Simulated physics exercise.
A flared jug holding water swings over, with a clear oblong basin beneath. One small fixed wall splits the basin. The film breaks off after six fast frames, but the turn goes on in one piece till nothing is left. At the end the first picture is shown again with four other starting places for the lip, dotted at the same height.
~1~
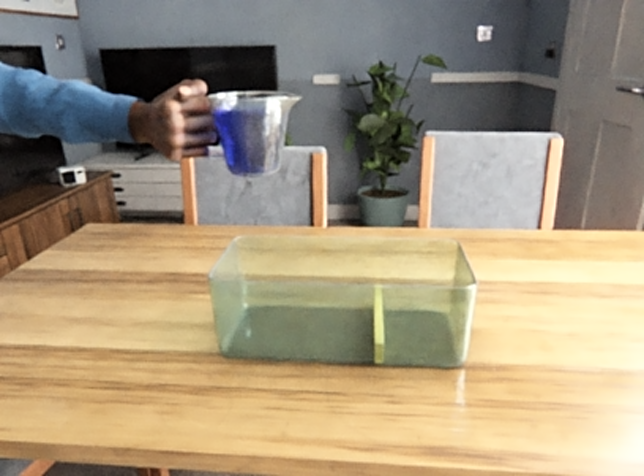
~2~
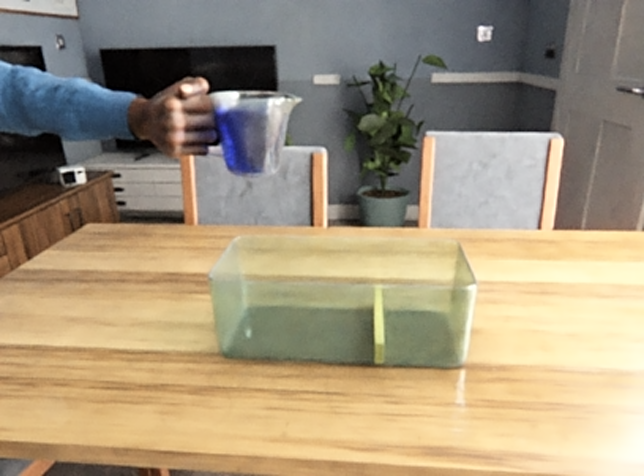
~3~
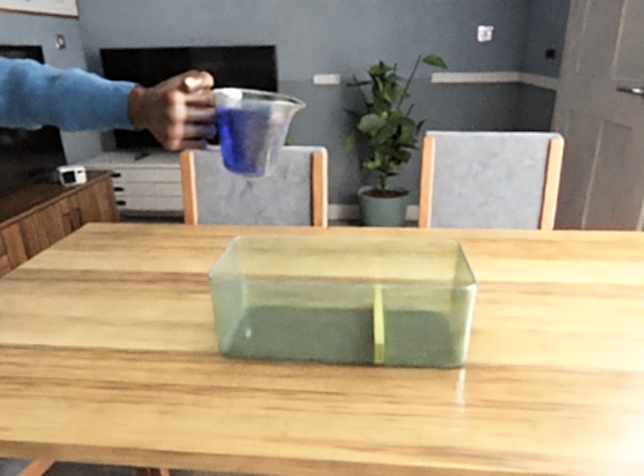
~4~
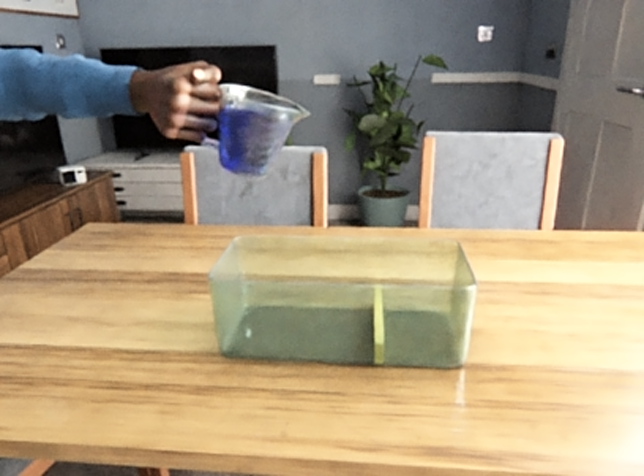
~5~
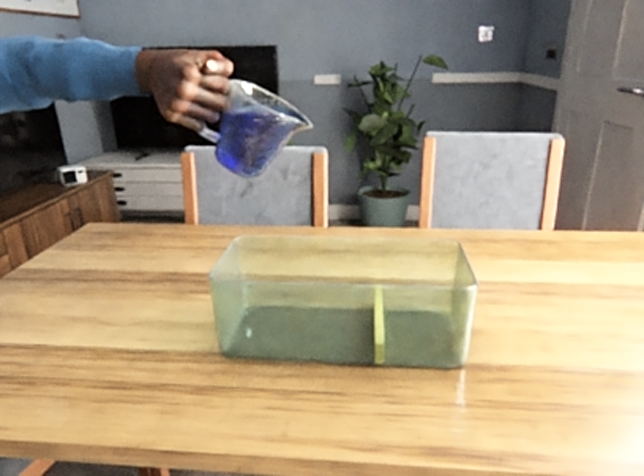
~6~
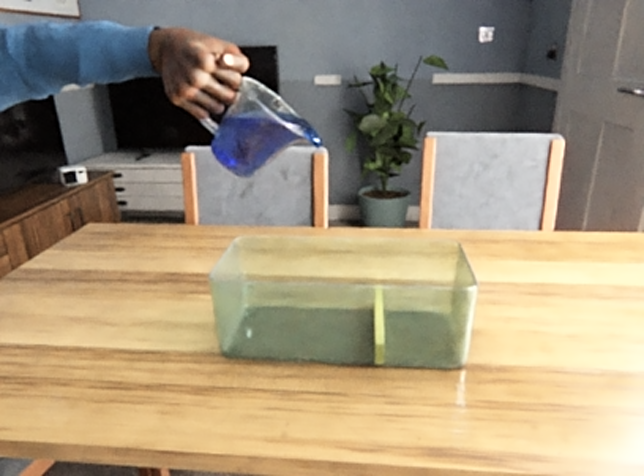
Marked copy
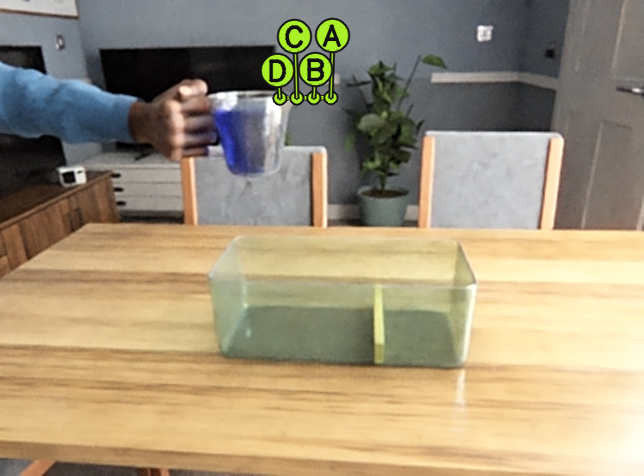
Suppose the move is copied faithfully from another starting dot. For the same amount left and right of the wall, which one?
A beats the others.
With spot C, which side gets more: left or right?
The left side.
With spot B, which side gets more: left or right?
More ends on the left.
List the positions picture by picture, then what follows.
The first picture shows upright, lip at (299, 98); basin from (220, 353) to (466, 363); top of the wall at (378, 313); nothing has left yet.
The second picture shows upright, lip at (301, 99); nothing has left yet.
The third picture shows tipped about 8°, lip at (304, 105); nothing has left yet.
The fourth picture shows tipped about 17°, lip at (308, 114); nothing has left yet.
The fifth picture shows tipped about 28°, lip at (312, 126); nothing has left yet.
The sixth picture shows tipped about 42°, lip at (312, 141); water is over the lip, down to (318, 146).
On the marked copy, A at (330, 97); B at (313, 97); C at (296, 98); D at (279, 98).
With A, about 52 % ends left of the wall and 46 % right of it.
With B, about 80 % ends left of the wall and 17 % right of it; 3 % is lost outside.
With C, about 87 % ends left of the wall and 9 % right of it; 4 % is lost outside.
With D, about 84 % ends left of the wall and 13 % right of it; 3 % is lost outside.
